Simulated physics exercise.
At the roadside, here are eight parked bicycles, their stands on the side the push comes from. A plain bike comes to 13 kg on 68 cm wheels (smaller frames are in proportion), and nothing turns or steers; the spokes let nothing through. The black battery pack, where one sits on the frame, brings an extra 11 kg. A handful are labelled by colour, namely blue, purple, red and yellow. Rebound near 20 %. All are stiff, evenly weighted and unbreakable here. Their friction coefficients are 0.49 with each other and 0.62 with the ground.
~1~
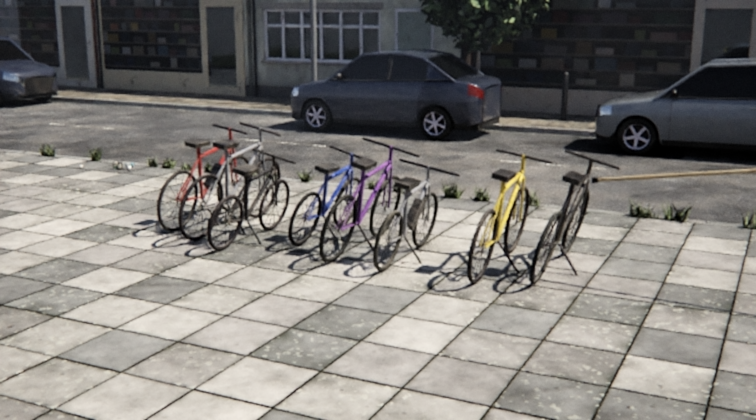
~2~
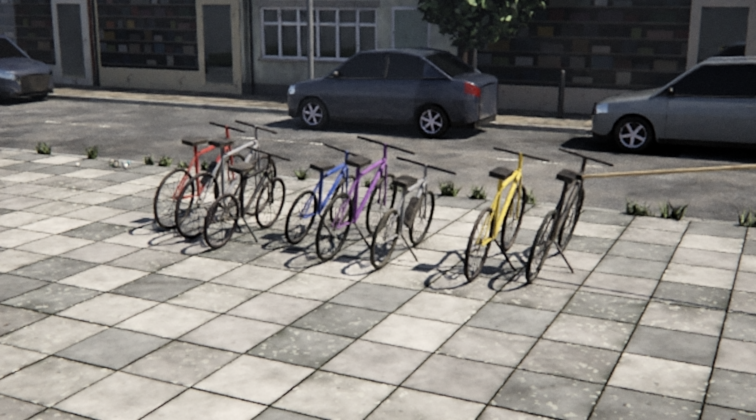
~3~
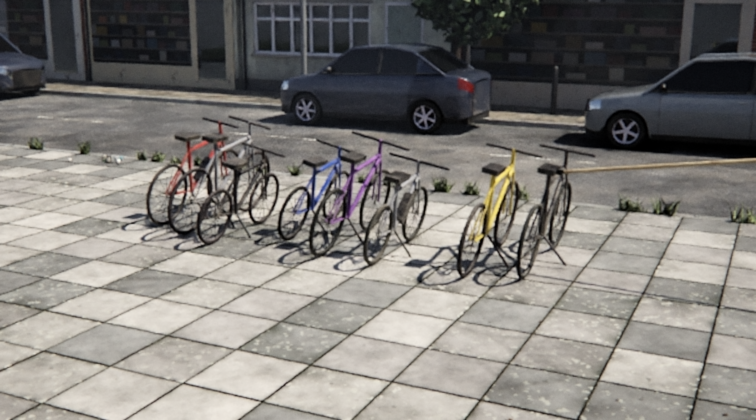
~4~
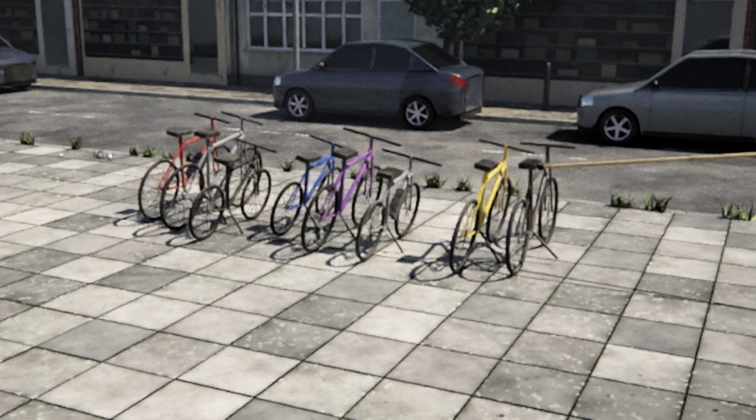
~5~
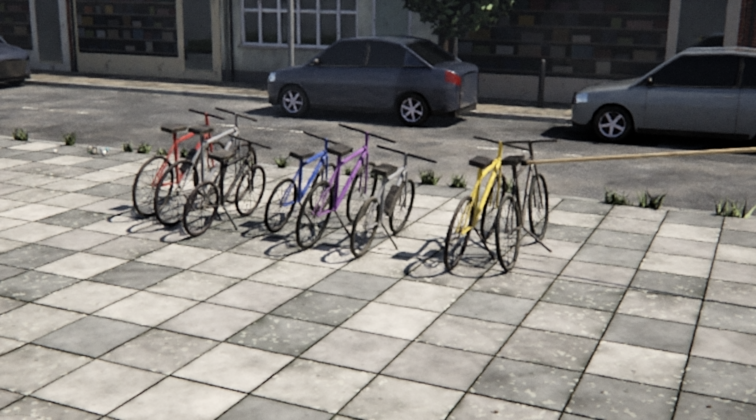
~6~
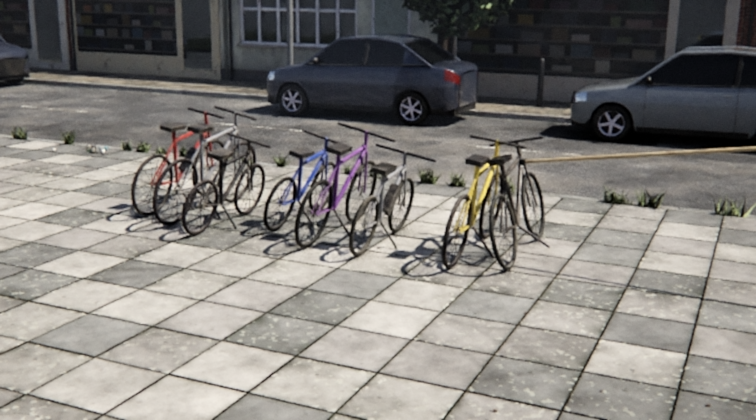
A long pole reached in from the right and pushed the dark bicycle at the end of a roadside row, tipping it leftward until it was up against the yellow one beside it.
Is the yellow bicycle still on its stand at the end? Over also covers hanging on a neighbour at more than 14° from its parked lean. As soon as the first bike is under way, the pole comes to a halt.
No.
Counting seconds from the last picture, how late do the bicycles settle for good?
Somewhere near 1.0 seconds.
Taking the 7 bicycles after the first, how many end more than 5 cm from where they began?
My count gives 2.
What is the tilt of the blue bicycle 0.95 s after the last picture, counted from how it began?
Its tilt comes to about 0° at that moment.
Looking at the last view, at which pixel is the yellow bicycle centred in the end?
You'll find it around (422, 212) in the final frame.
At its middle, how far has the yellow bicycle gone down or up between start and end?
At the end it is roughly 20 cm lower than at the start.
Then, 0.67 s on from the sixth picture, 1 of the 7 other bicycles over; yellow bicycle tipped 41°.
Then, 0.81 s on from the sixth picture, 1 of the 7 other bicycles over; yellow bicycle tipped 61°.
Then, 0.95 s on from the sixth picture, 1 of the 7 other bicycles over; yellow bicycle tipped 62°.
Finally, 1 of the 7 other bicycles over; yellow bicycle tipped 62°; blue bicycle unmoved; purple bicycle unmoved. Six left standing. Seen by the last camera, middles, yellow bicycle near (422, 212), blue bicycle near (306, 180).
